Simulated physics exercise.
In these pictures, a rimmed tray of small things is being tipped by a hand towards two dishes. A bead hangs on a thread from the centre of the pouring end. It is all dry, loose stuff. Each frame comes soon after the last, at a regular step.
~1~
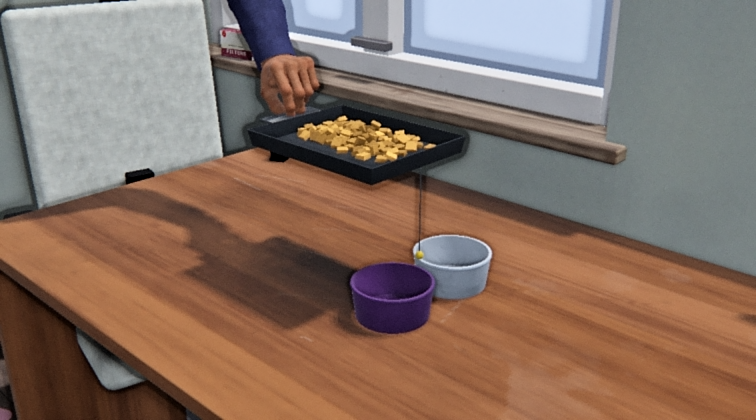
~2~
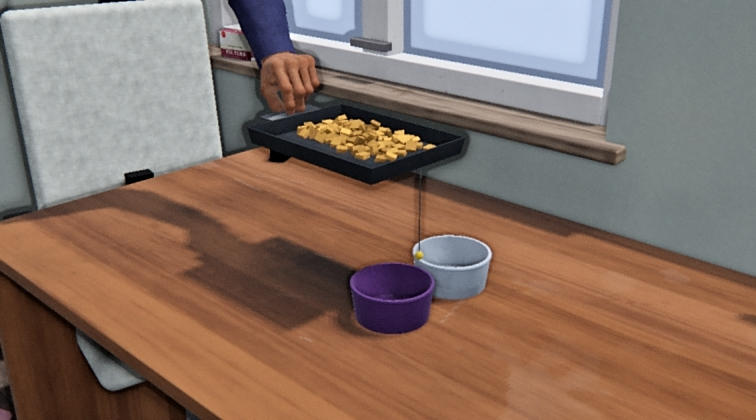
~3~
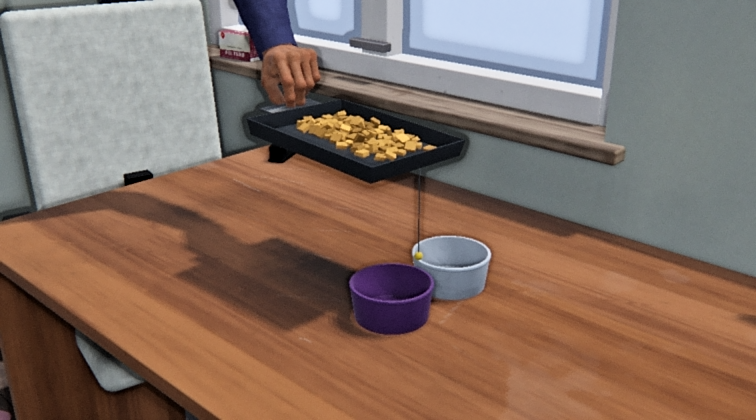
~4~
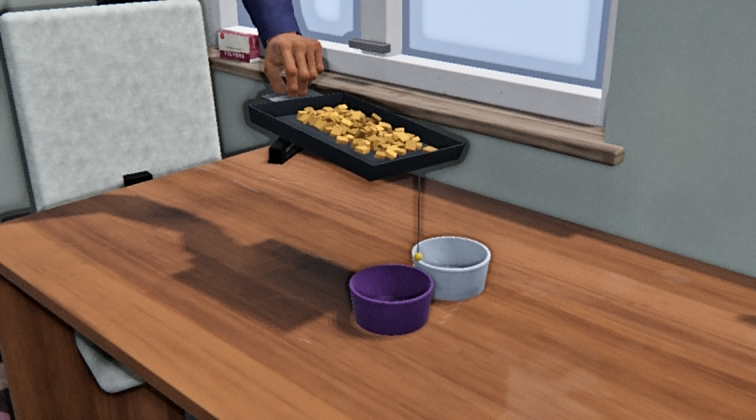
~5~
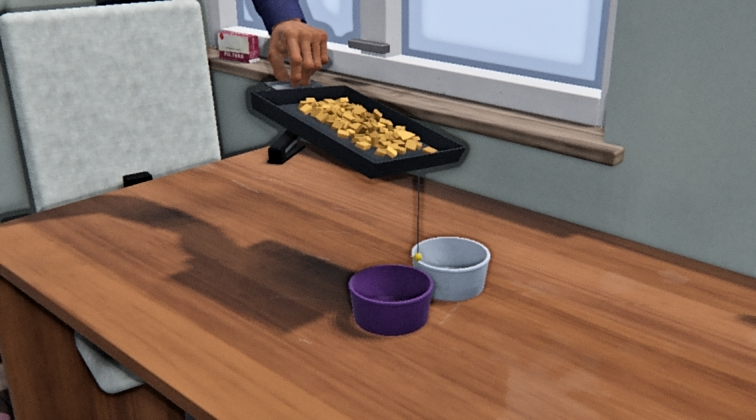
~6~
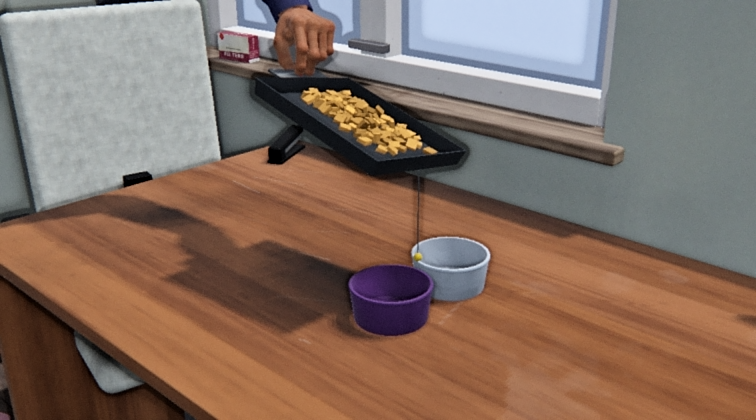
A dark rimmed tray of small golden-brown pieces, held by a hand above a purple dish and a pale one on a wooden table, stayed level briefly, then slowly tilted as its hand-held side rose.
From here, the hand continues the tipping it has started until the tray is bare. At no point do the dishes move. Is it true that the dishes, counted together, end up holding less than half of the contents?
So the dishes mostly succeed at catching it, really.
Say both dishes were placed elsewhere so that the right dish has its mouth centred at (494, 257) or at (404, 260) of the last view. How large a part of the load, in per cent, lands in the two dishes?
50 per cent the first time, 0 per cent the second time.
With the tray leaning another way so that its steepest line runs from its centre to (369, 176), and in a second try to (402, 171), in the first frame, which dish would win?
For the first slope the lefthand dish, for the second the lefthand dish.
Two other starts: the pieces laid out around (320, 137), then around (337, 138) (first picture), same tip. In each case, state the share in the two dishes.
It's 80 percent the first time and 90 percent the second.
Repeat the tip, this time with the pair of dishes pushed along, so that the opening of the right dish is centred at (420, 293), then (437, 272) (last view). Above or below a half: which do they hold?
Together the dishes get less than a half first, then less than a half.
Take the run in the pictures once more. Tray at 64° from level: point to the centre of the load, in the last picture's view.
I'd mark it close to (431, 138).
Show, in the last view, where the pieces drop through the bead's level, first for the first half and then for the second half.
Near (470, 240) and later near (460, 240).
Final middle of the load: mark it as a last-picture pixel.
Last view, resting centre - approx. (457, 276).
Soon, tray tipped steeply; nearly all on the tray; a stray few in the air.
A while on, tray tipped past a quarter turn; about a third on the tray; about a third in the right dish; a small part outside both; a small part in the air.
Towards the end, tray tipped past a quarter turn; nearly all in the right dish; a small part outside both.
Finally, tray tipped past a quarter turn; none in the left dish; nearly all in the right dish; a small part outside both.
